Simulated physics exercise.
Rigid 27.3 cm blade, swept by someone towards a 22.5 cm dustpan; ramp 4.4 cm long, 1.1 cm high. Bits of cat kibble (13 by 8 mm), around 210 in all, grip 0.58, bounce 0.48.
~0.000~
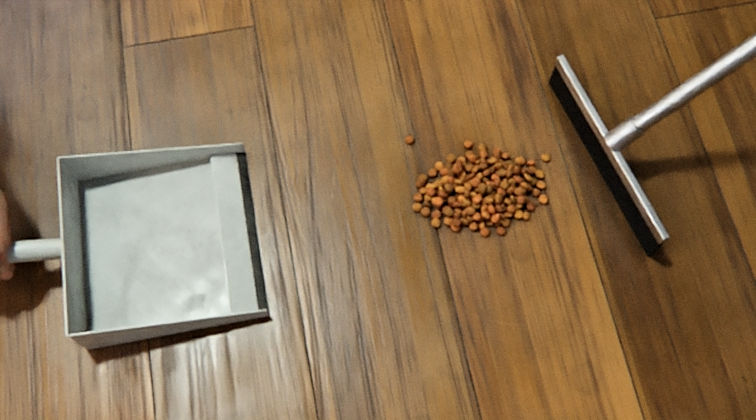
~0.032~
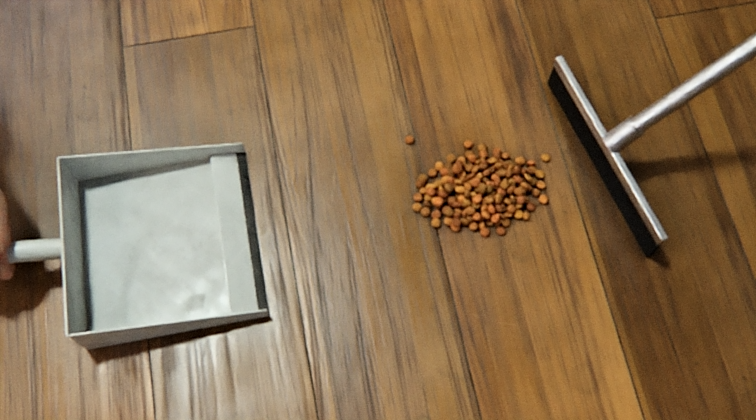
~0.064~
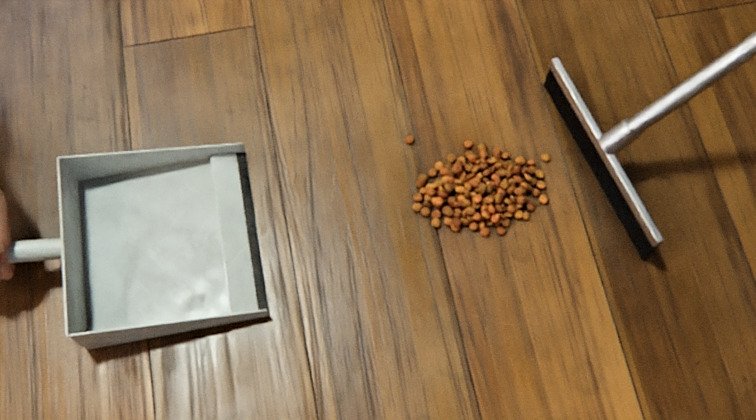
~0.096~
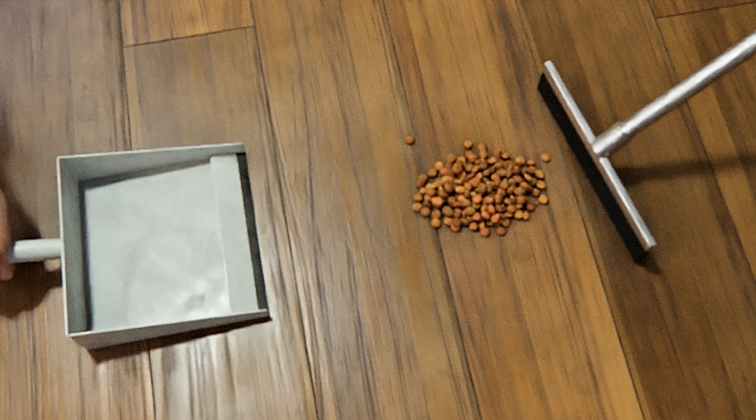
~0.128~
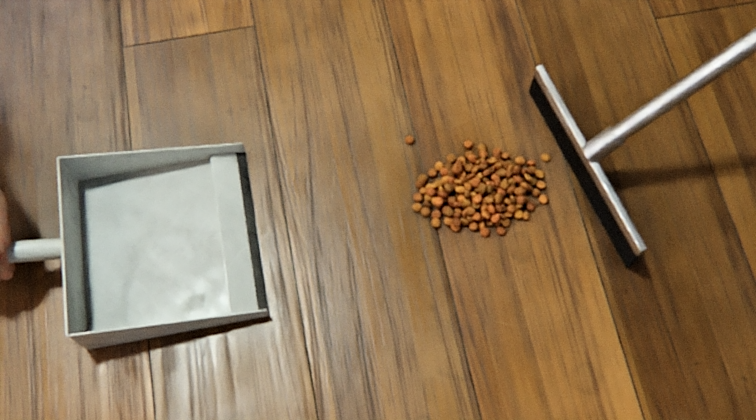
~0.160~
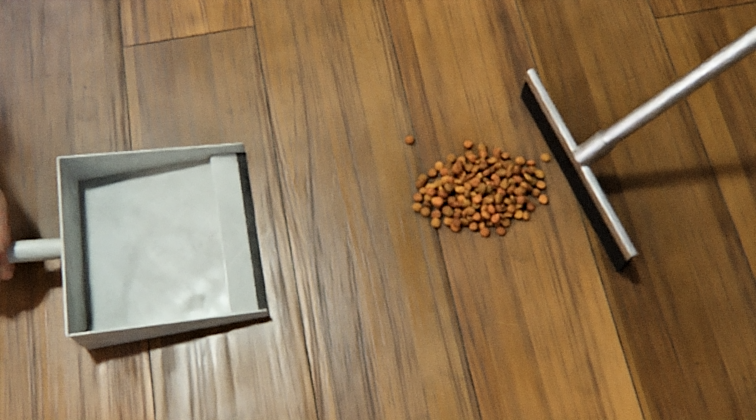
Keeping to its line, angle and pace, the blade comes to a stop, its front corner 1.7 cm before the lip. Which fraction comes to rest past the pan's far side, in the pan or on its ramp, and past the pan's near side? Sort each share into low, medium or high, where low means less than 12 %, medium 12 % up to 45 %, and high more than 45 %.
Shares - far side: Low, pan: Medium, near side: Medium.
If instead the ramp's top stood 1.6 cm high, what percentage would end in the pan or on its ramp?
Then around 25 percent, ramp counted.
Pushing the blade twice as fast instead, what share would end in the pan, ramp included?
I'd put it at roughly 30 per cent.
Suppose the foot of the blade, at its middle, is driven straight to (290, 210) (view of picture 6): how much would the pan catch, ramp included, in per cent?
Roughly 15 percent.
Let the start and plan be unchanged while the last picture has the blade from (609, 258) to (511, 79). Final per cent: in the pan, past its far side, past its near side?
The pan gets 30, the far side 0 and the near side 15.
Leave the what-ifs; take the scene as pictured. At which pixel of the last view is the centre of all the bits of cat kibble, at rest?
Close to pixel (270, 287).
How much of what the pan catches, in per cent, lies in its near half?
I'd put it at around 100 per cent.
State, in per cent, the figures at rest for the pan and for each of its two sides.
Far side 0 %, pan 30 %, near side 30 %.
After 0.60 s, middle of the blade 23 cm from the lip; 0 % over the lip, far side 0 %, near side 5 %.
After 0.89 s, middle of the blade 12 cm from the lip; 0 % over the lip, far side 0 %, near side 15 %.
Then, at 1.28 s, middle of the blade 4 cm from the lip; 30 % over the lip, far side 0 %, near side 30 %.
In the end, at 1.7 s, far side 0 %, pan 30 %, near side 30 %, in front of the lip or behind the blade 40 %.
